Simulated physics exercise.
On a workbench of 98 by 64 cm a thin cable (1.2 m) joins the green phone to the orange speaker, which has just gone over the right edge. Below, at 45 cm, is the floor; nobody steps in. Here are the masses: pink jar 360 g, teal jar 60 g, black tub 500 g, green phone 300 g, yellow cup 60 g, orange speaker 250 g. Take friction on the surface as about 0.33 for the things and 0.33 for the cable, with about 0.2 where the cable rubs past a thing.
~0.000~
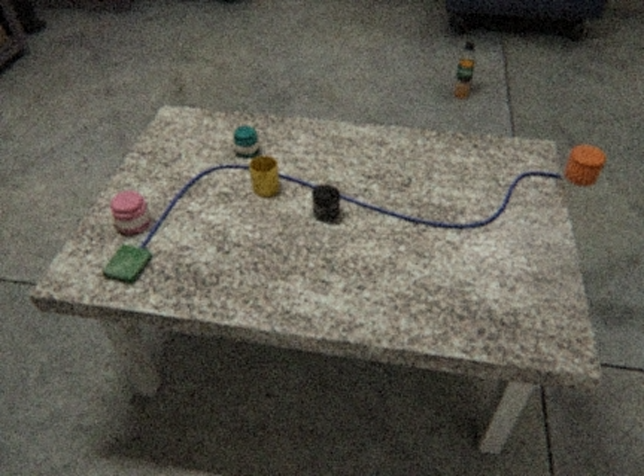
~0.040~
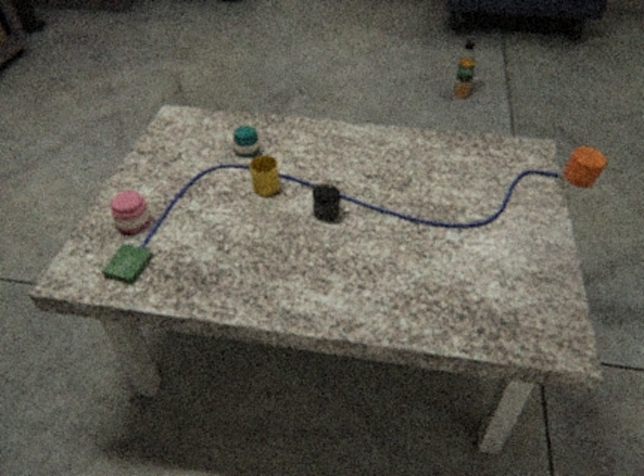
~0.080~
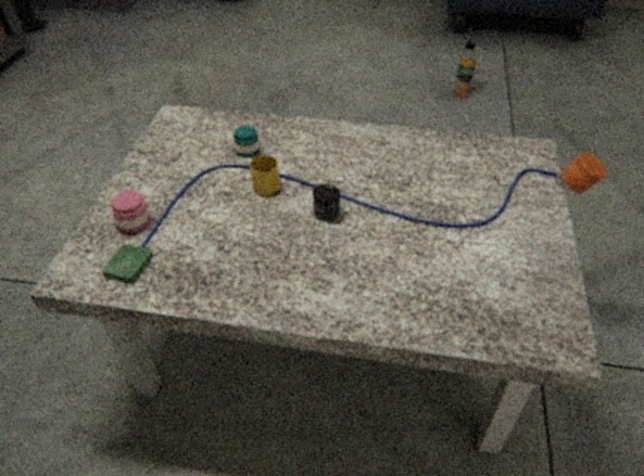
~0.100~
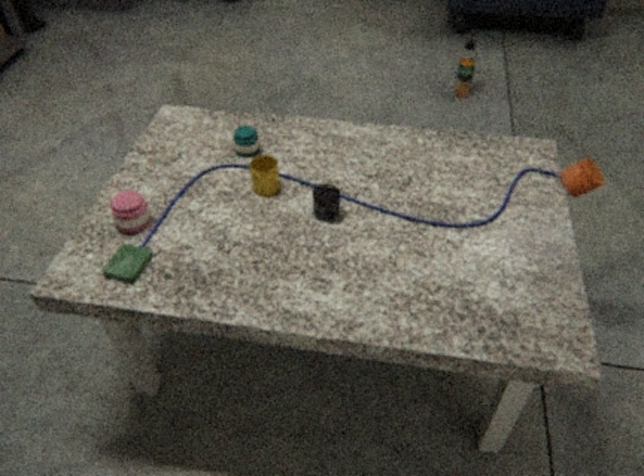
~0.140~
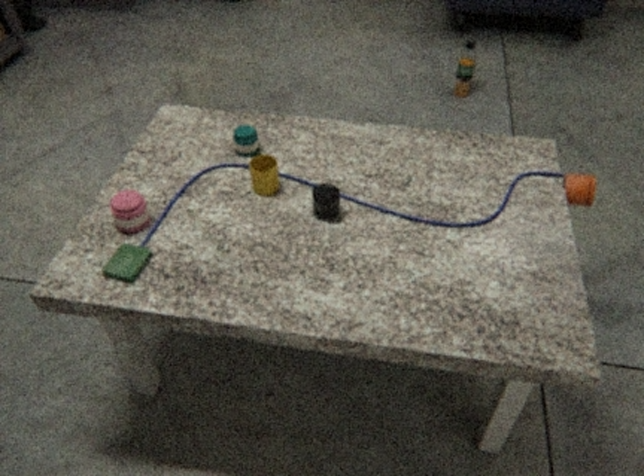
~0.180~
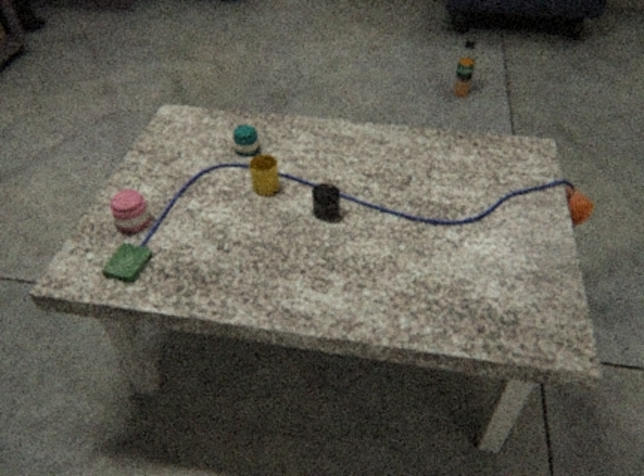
An orange speaker tipped over the right edge of the table and dropped lower, drawing the blue cable straighter behind it, while the green phone, the jars, the yellow cup and the black tub stayed still.
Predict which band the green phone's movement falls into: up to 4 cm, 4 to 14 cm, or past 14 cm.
It will make a medium-sized trip.
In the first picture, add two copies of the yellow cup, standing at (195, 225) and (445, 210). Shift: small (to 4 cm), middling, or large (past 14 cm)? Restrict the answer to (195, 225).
There: Large.
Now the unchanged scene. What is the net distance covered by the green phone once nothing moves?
The green phone ends up 10 cm from where it started.
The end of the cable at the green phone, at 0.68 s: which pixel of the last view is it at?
At about pixel (197, 243).
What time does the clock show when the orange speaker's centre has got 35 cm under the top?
At about 0.40 s.
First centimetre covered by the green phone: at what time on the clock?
Green phone: 0.34 s.
By 0.4 s, the cable's tail end at (179, 247); green phone 6 cm off its start, yellow cup 23 cm off its start, orange speaker over the edge.
By 0.7 s, the cable's tail end at (197, 243); green phone 9 cm off its start, yellow cup on its side, 50 cm off its start, orange speaker over the edge.
By 0.9 s, the cable's tail end at (197, 243); green phone 9 cm off its start at (175, 242), yellow cup over the edge, orange speaker over the edge.
By 1.2 s, the cable's tail end at (197, 243); green phone 9 cm off its start, yellow cup over the edge, orange speaker over the edge.
By 2.4 s, the cable's tail end at (197, 243); green phone 9 cm off its start at (175, 242), yellow cup over the edge, orange speaker over the edge.
